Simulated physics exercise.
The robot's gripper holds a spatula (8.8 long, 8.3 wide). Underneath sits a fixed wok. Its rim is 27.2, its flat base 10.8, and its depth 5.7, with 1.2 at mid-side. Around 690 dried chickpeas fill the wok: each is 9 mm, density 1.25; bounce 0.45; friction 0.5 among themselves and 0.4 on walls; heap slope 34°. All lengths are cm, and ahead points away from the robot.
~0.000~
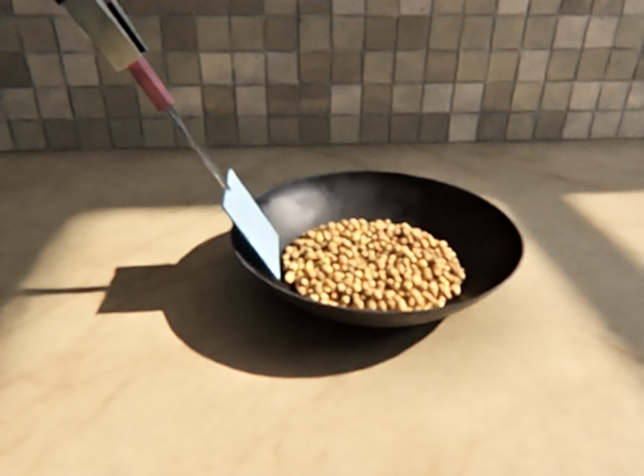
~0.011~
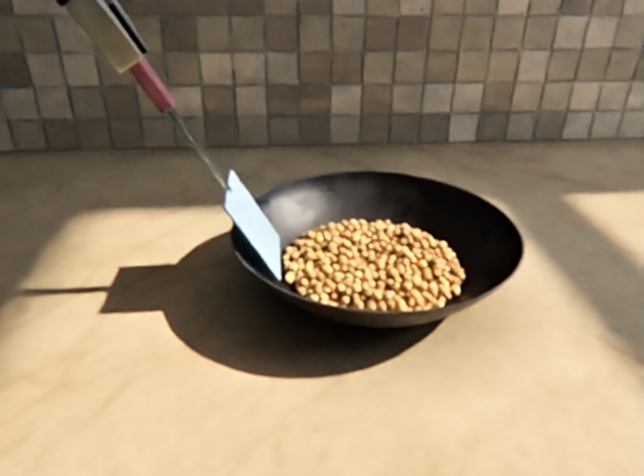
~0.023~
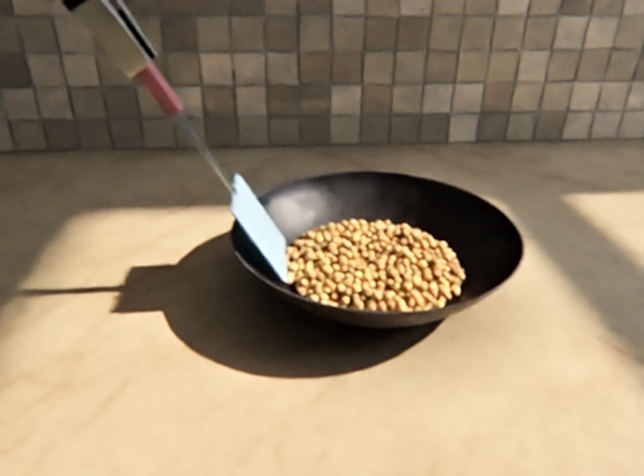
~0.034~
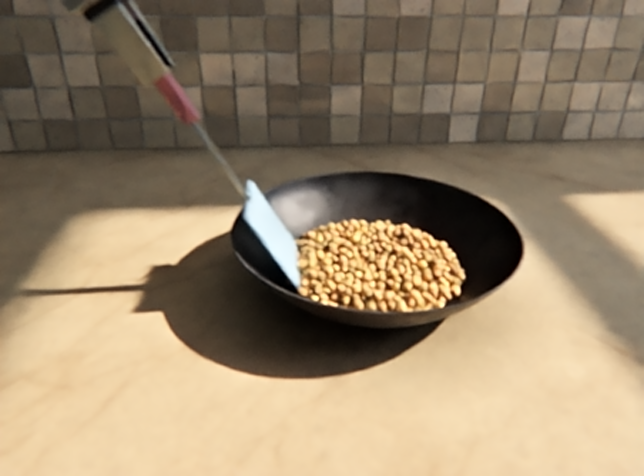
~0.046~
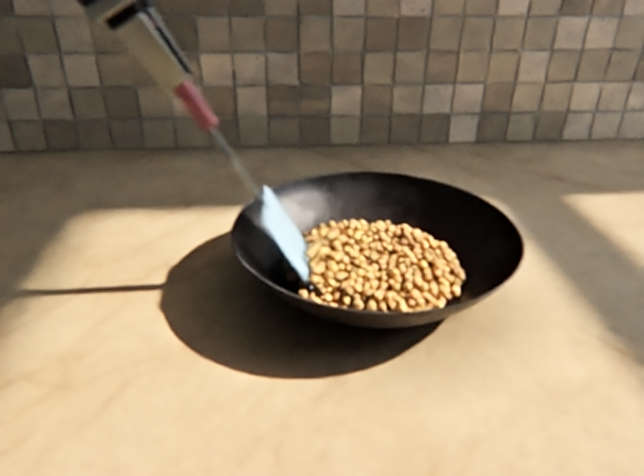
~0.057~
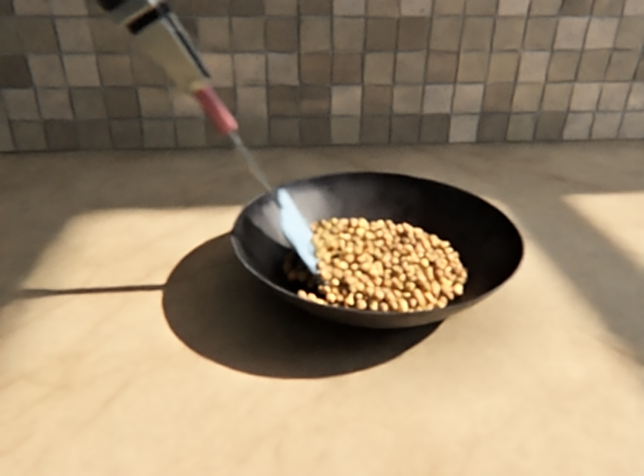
In the video, a gripper holding a light blue spatula at the left side of a black wok of dried chickpeas moves slowly to the right, and the blade slides into the left edge of the heap, shifting some chickpeas.
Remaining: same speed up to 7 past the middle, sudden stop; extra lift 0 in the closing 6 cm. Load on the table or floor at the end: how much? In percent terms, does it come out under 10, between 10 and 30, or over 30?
It comes out between 10 and 30 %.
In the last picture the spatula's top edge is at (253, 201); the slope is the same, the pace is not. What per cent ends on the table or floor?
Share: Roughly 0 %.
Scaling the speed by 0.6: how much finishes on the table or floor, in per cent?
That comes to some 5 per cent, roughly.
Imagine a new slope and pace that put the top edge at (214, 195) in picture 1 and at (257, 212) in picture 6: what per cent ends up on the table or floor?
Roughly 5 %.
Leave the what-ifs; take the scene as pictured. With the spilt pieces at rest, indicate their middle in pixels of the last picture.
Pixel estimate: About (606, 262).
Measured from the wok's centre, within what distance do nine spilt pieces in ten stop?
Roughly 45 cm.
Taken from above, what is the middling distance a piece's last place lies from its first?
6 cm.
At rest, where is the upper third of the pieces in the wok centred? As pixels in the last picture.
It is centred around (463, 241).
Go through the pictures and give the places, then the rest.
The first frame shows the spatula top edge at (226, 187), sloping 60°; upper third of the load around (375, 258), from x 285 to 460, top at y 225; 691 in the wok.
The second frame shows the spatula top edge at (228, 188), sloping 60°; upper third of the load around (375, 258), from x 285 to 460, top at y 225.
The third frame shows the spatula top edge at (234, 191), sloping 60°; upper third of the load around (375, 259), from x 285 to 460, top at y 225.
The fourth frame shows the spatula top edge at (248, 198), sloping 60°; upper third of the load around (374, 259), from x 285 to 460, top at y 225.
The fifth frame shows the spatula top edge at (265, 203), sloping 60°; upper third of the load around (367, 257), from x 285 to 460, top at y 225.
The sixth frame shows the spatula top edge at (281, 206), sloping 60°; upper third of the load around (368, 255), from x 290 to 460, top at y 220; 691 in the wok.
After 0.08 s, sloping 60°, highest piece 7 above the table; 691 in the wok.
After 0.11 s, sloping 60°, highest piece 9 above the table; 691 in the wok.
After 0.33 s, sloping 60°, highest piece 8 above the table; 572 in the wok, 64 on the table or floor, 55 on the blade or in flight.
After 1.38 s, sloping 60°, highest piece 6 above the table; 572 in the wok, 119 on the table or floor.
In the end, 572 in the wok, 119 on the table or floor. That is 17 % on the table or floor.
